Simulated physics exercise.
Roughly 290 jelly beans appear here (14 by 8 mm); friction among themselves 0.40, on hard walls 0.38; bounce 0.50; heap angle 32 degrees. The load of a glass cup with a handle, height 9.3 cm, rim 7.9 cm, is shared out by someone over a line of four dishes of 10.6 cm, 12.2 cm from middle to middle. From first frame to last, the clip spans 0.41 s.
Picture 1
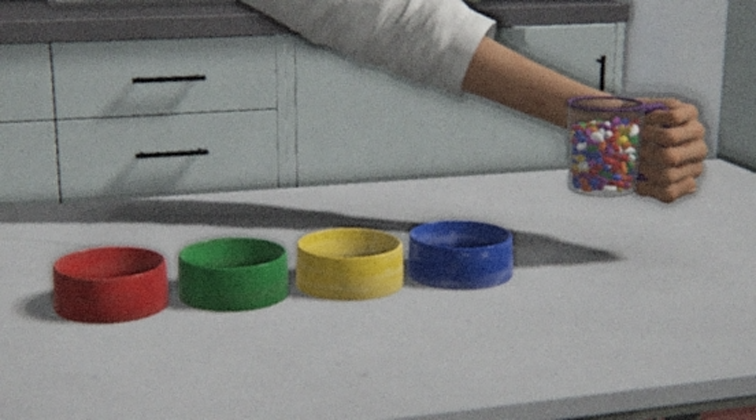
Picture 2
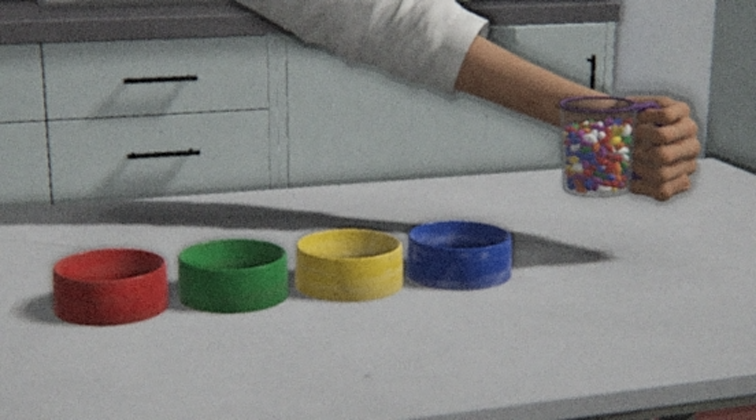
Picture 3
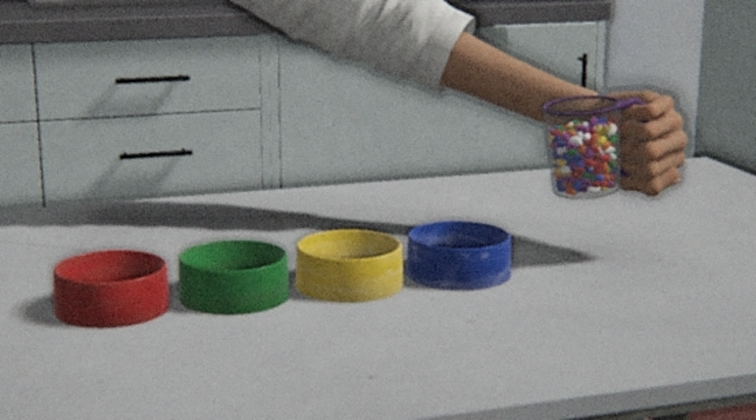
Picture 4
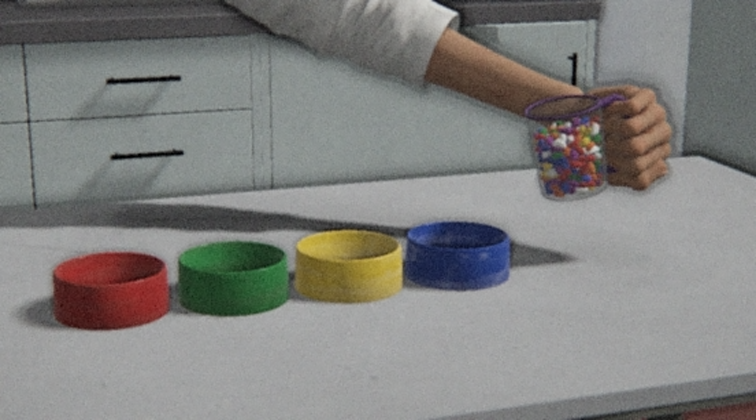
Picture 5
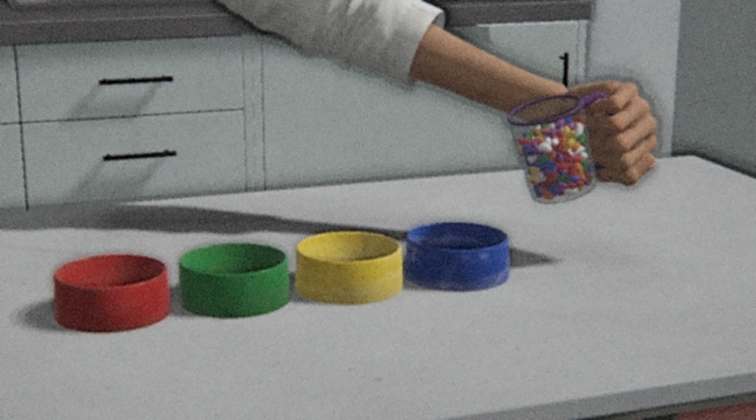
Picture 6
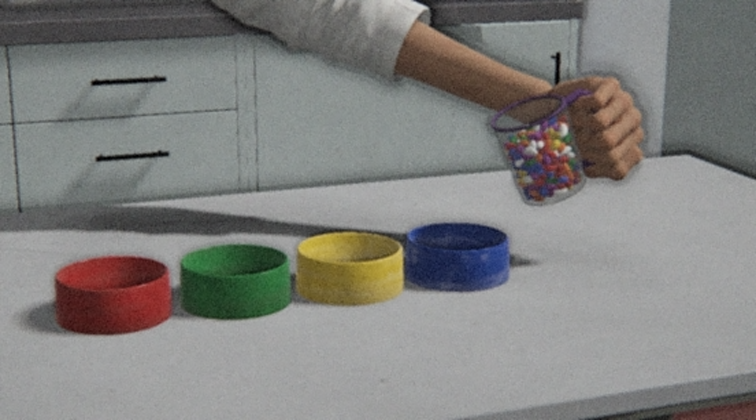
On a kitchen counter, a hand moves a cup of jelly beans left, gradually tilting it.
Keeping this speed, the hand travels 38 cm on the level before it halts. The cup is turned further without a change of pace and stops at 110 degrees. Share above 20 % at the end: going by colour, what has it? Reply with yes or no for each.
Red dish: No, blue dish: No, green dish: Yes, yellow dish: No, counter: No.
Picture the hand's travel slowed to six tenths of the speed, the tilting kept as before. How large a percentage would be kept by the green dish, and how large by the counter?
Shares: Green 0, counter 10.
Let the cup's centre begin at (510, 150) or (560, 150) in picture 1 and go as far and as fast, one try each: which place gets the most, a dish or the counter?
In the first try red collects the most, and in the second it's red.
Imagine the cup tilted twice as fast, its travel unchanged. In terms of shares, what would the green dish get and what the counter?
It would be green 10 and counter 20.
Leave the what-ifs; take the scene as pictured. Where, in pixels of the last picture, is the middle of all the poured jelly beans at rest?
My guess is close to (219, 284).
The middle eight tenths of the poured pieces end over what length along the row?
Spread: Around 8 cm.
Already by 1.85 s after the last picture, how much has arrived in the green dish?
Roughly 75 in a hundred.
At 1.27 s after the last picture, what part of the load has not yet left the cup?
Roughly 90 per cent, give or take.
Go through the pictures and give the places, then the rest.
The first frame shows cup at (604, 146), tilt 0 degrees, lip at (572, 106), moved 0.0 cm; middle of the pieces at (604, 157); blue dish at (461, 235); yellow dish at (350, 244); green dish at (233, 253); red dish at (110, 263).
The second frame shows cup at (597, 147), tilt 2 degrees, lip at (564, 107), moved 0.5 cm; middle of the pieces at (598, 157).
The third frame shows cup at (584, 147), tilt 6 degrees, lip at (548, 112), moved 2.0 cm; middle of the pieces at (585, 158).
The fourth frame shows cup at (569, 148), tilt 12 degrees, lip at (529, 117), moved 3.5 cm; middle of the pieces at (571, 158).
The fifth frame shows cup at (555, 150), tilt 17 degrees, lip at (512, 123), moved 5.1 cm; middle of the pieces at (558, 159).
The sixth frame shows cup at (541, 151), tilt 22 degrees, lip at (496, 129), moved 6.6 cm; middle of the pieces at (545, 160); blue dish at (458, 237); yellow dish at (350, 248); green dish at (235, 260); red dish at (112, 273).
Then, 0.76 s after the last picture, tilt 69 degrees; cup holds 100 %.
Then, 1.27 s after the last picture, tilt 101 degrees; cup holds 90 %, green 5 %.
Then, 1.85 s after the last picture, tilt 110 degrees; cup holds 10 %, green 75 %.
In the end, red 0 %, blue 0 %, green 85 %, yellow 0 %, counter 15 %.
